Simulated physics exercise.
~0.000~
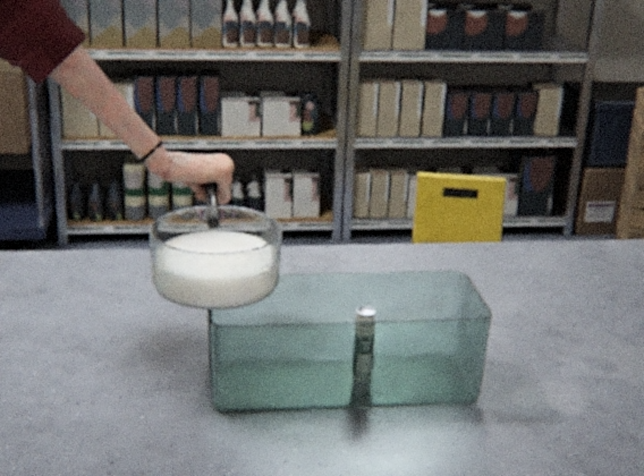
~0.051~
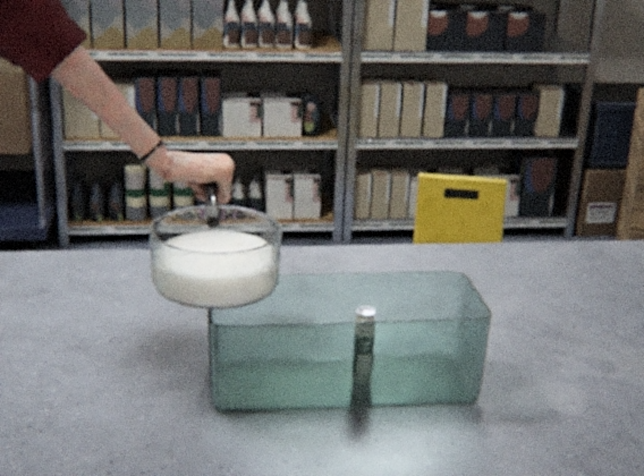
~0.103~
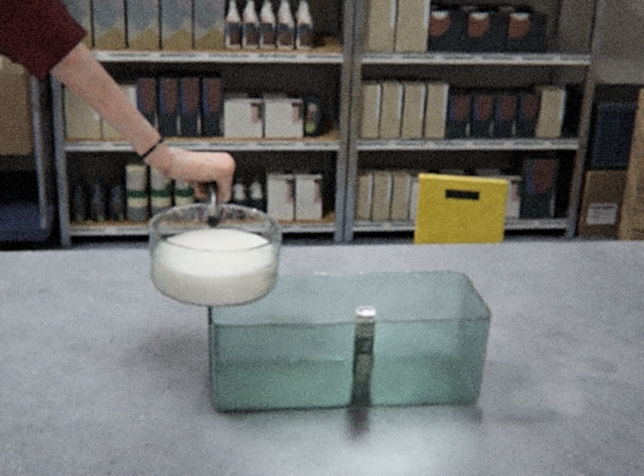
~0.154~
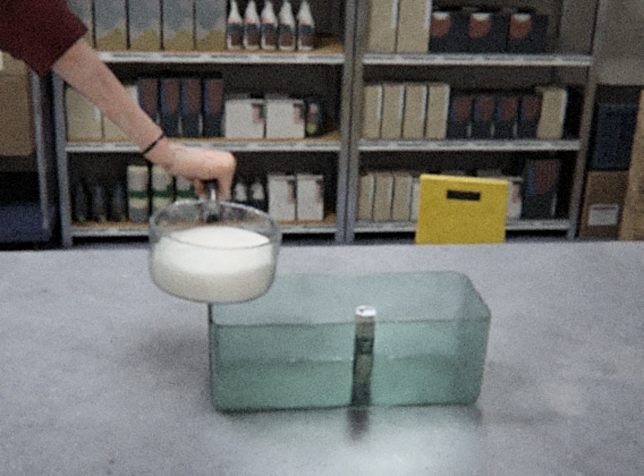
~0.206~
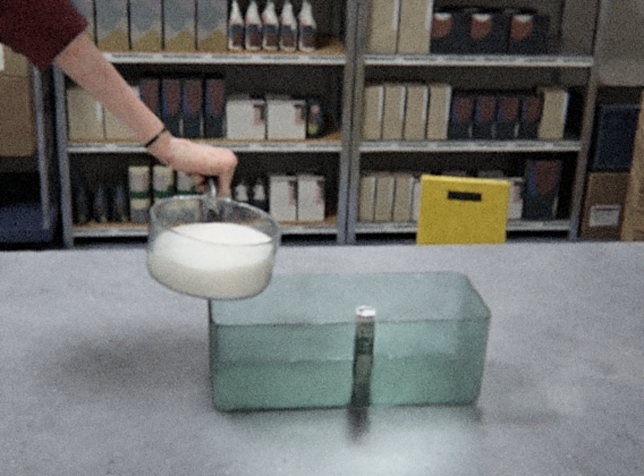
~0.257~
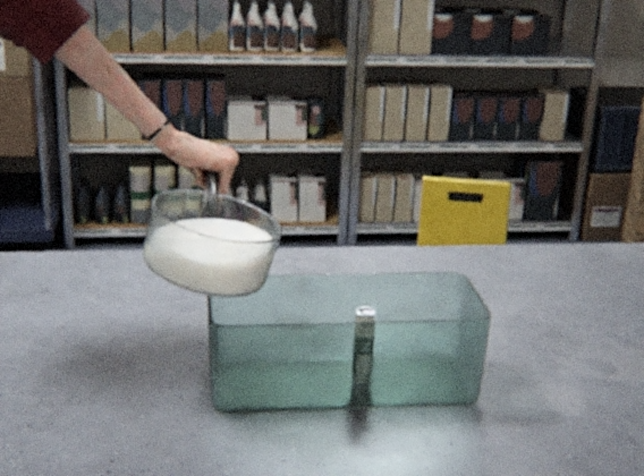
A hand reaching in from the upper left, in a dark red sleeve with a black wristband, holds a clear round pan of white milk above a grey tabletop, seen from the front and slightly above. A translucent green oblong basin sits below to the right, a small tin by its middle, with a yellow object and stocked shelves behind. The hand slowly tilts the pan slightly rightwards while the view stays practically still.
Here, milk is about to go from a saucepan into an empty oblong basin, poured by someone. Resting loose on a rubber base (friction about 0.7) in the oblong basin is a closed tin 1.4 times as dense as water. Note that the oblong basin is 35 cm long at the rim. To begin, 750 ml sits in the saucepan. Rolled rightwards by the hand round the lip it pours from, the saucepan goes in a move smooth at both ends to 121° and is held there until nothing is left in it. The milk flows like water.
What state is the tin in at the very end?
The tin is on its side.
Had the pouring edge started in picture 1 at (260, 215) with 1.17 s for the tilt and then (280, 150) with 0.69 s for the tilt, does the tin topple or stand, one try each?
First it tips over; then it stays on its base.
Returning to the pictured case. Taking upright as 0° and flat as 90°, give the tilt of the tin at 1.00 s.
Some 15°.
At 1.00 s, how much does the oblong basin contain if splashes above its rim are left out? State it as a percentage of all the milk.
My estimate is about 82 percent.
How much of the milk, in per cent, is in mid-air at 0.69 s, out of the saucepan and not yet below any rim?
Near 36 per cent at that time.
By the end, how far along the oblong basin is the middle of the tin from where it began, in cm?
In the end the tin's centre has shifted about 7.5 centimetres.
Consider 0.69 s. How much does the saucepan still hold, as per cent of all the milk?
Portion remaining: Approx. 58 per cent.
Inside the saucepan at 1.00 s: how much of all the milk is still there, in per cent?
Around 5 percent of it.
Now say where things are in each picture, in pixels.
It leans 0°; its right rim is at (280, 229); the milk meets the walls at (154, 253) and (277, 251); the oblong basin's rim runs from (209, 302) to (478, 295); the tin's top is at (365, 314), in the first picture.
It leans 1°; its right rim is at (280, 229); the milk meets the walls at (154, 253) and (277, 250), in the second picture.
It leans 2°; its right rim is at (280, 229); the milk meets the walls at (153, 252) and (276, 248), in the third picture.
It leans 5°; its right rim is at (280, 230); the milk meets the walls at (152, 249) and (276, 245), in the fourth picture.
It leans 9°; its right rim is at (280, 230); the milk meets the walls at (150, 245) and (275, 242), in the fifth picture.
It leans 13°; its right rim is at (280, 230); the milk meets the walls at (148, 238) and (274, 238), in the sixth picture.
After 0.69 s the tilt is 75° and 57 per cent is still to pour; the tin stands where it began.
After 1.00 s the tilt is 114° and 5 per cent is still to pour; the tin leans 14°.
After 1.33 s the tilt is 121° and 0 per cent is still to pour; the tin lies on its side.
After 1.69 s the tilt is 121° and 0 per cent is still to pour; the tin lies on its side.
In the end the tin lies on its side.
